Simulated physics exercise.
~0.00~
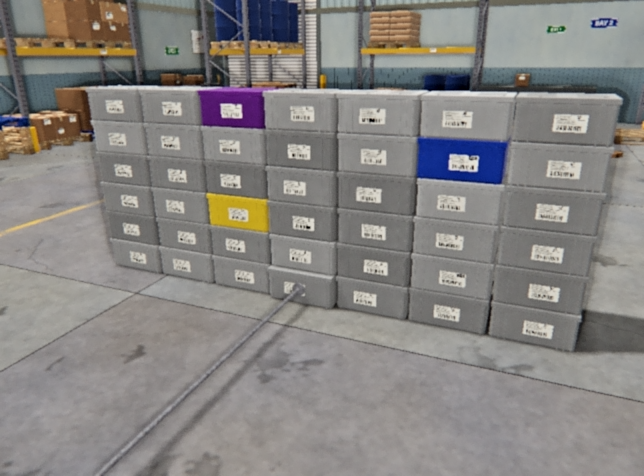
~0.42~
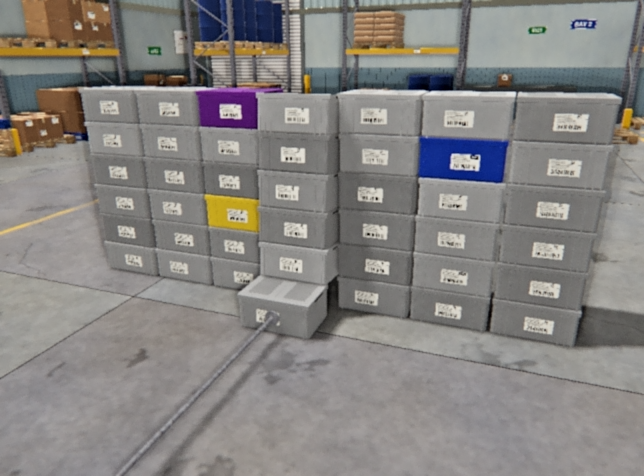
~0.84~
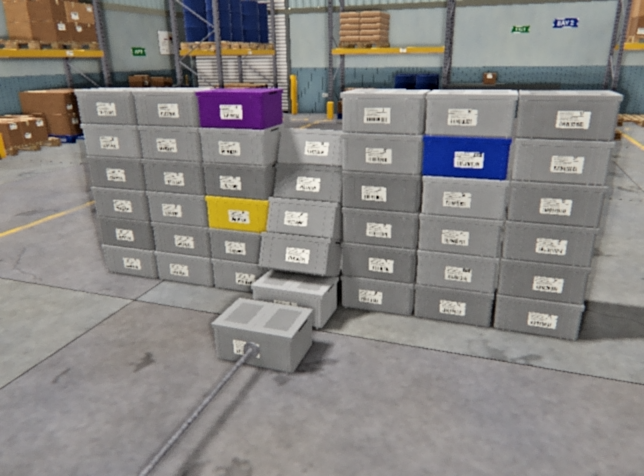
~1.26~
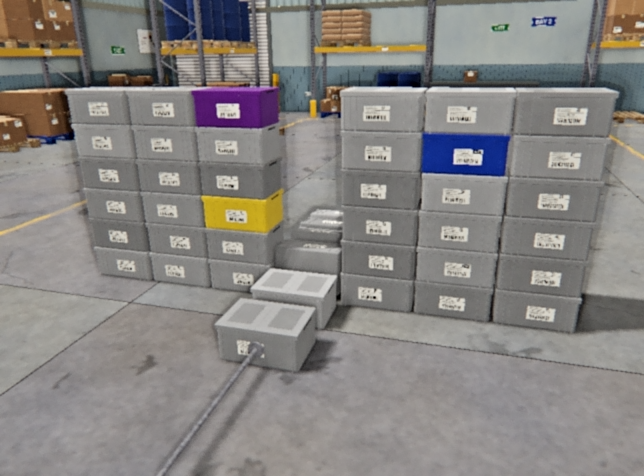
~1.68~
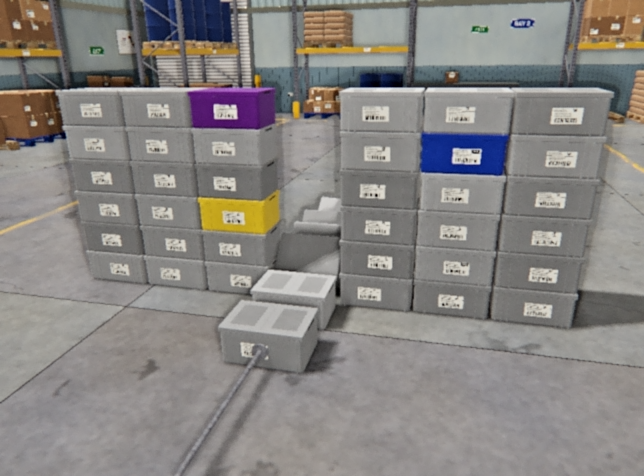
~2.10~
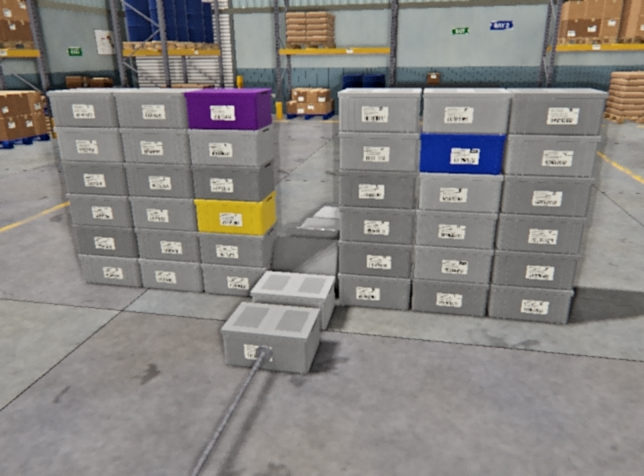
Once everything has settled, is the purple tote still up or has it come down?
The purple tote is still up, resting on top of its column beside the gap.
